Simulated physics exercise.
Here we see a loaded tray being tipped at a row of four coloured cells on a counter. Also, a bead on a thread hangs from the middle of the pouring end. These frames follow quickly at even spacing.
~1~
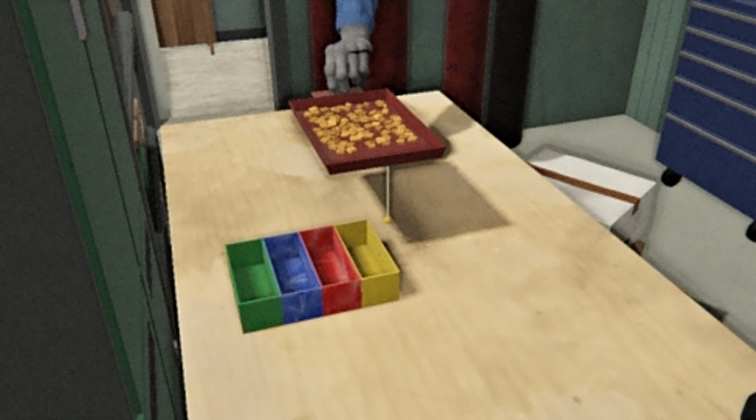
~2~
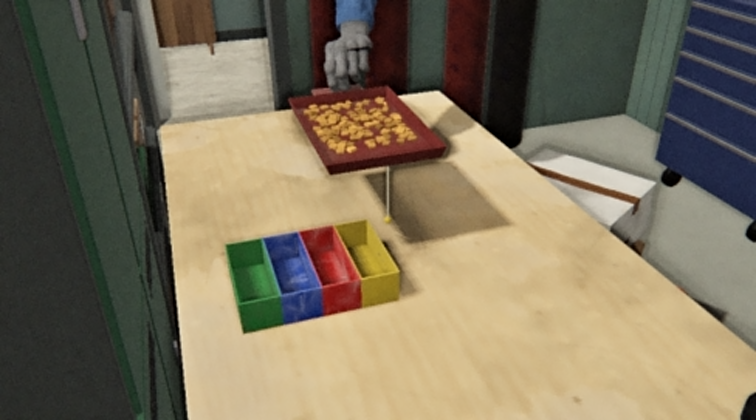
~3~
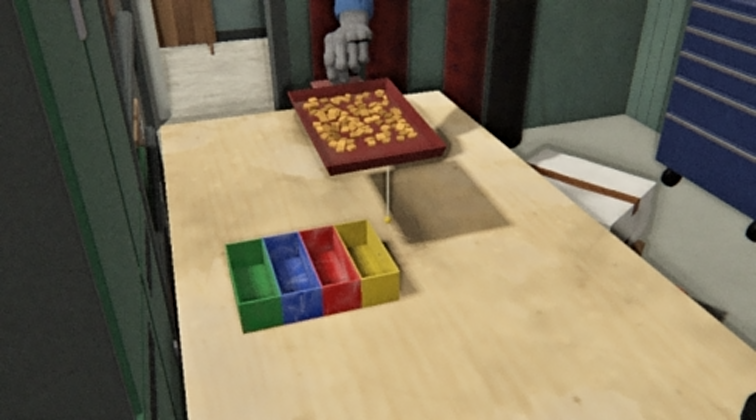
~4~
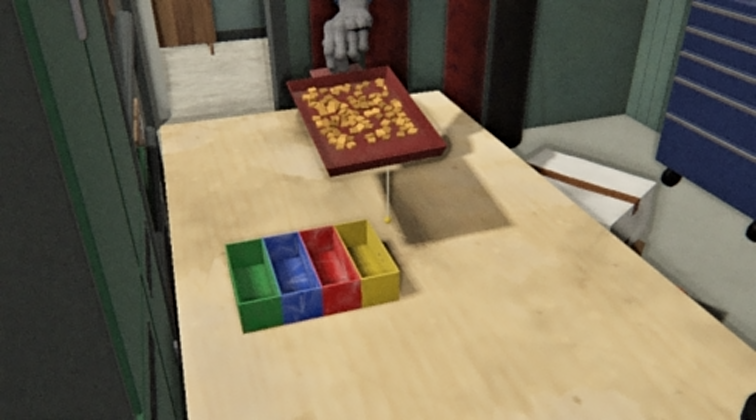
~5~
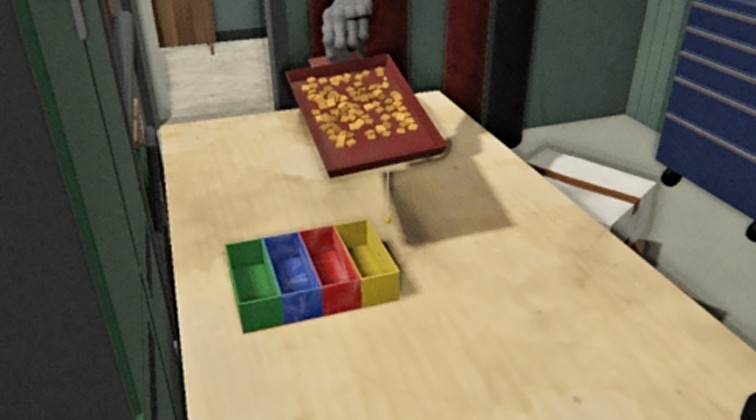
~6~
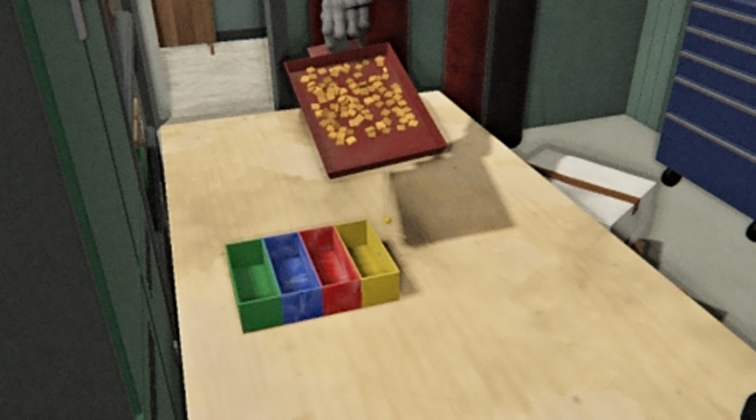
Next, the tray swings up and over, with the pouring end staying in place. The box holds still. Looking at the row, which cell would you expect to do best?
I would expect the yellow cell to do best.
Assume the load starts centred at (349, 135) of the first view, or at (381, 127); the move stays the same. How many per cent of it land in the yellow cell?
Roughly 50 per cent, then roughly 40 per cent.
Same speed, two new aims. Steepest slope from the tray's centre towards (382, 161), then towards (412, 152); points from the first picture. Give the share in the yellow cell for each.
You'd get 30 per cent the first time and 0 per cent the second time.
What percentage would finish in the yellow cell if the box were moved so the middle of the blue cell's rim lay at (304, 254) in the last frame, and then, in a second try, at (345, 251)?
30 %, then 10 %.
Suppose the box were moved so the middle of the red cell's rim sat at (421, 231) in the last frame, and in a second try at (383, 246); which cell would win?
First try: That green cell. Second try: Blue.
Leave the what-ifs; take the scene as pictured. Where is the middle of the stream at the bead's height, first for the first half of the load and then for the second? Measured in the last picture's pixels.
First roughly (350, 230), then roughly (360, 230).
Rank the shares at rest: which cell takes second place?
Behind the top one comes the red one.
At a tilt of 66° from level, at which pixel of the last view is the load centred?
Centre estimate: (353, 164).
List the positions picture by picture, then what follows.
Corners of the pouring end at (329, 162) and (442, 145), level; middle of the load at (355, 125), cereal squares; bead on its thread at (388, 220); green cell at (261, 312); blue cell at (302, 303); red cell at (342, 295); yellow cell at (380, 287), in the first picture.
Corners of the pouring end at (330, 163) and (442, 145), level; middle of the load at (355, 124), in the second picture.
Corners of the pouring end at (330, 164) and (442, 145), tipped barely, lowest at the left corner; middle of the load at (355, 120), in the third picture.
Corners of the pouring end at (330, 166) and (442, 144), tipped a little, lowest at the left corner; middle of the load at (355, 113), in the fourth picture.
Corners of the pouring end at (330, 168) and (442, 144), tipped a little, lowest at the left corner; middle of the load at (354, 107), in the fifth picture.
Corners of the pouring end at (330, 170) and (443, 143), tipped clearly, lowest at the left corner; middle of the load at (355, 101); green cell at (261, 312); blue cell at (302, 303); red cell at (342, 295); yellow cell at (380, 287), in the sixth picture.
Soon, tray tipped steeply; nearly all on the tray; a stray few falling or outside the box.
A while on, tray tipped past a quarter turn; about half on the tray; a small part in the yellow cell; a small part in the red cell; about a quarter falling or outside the box.
Towards the end, tray tipped past a quarter turn; about half in the yellow cell; about a third in the red cell; about a quarter falling or outside the box.
Finally, tray tipped past a quarter turn; about half in the yellow cell; about a third in the red cell; none in the green cell; none in the blue cell; about a quarter outside the box.
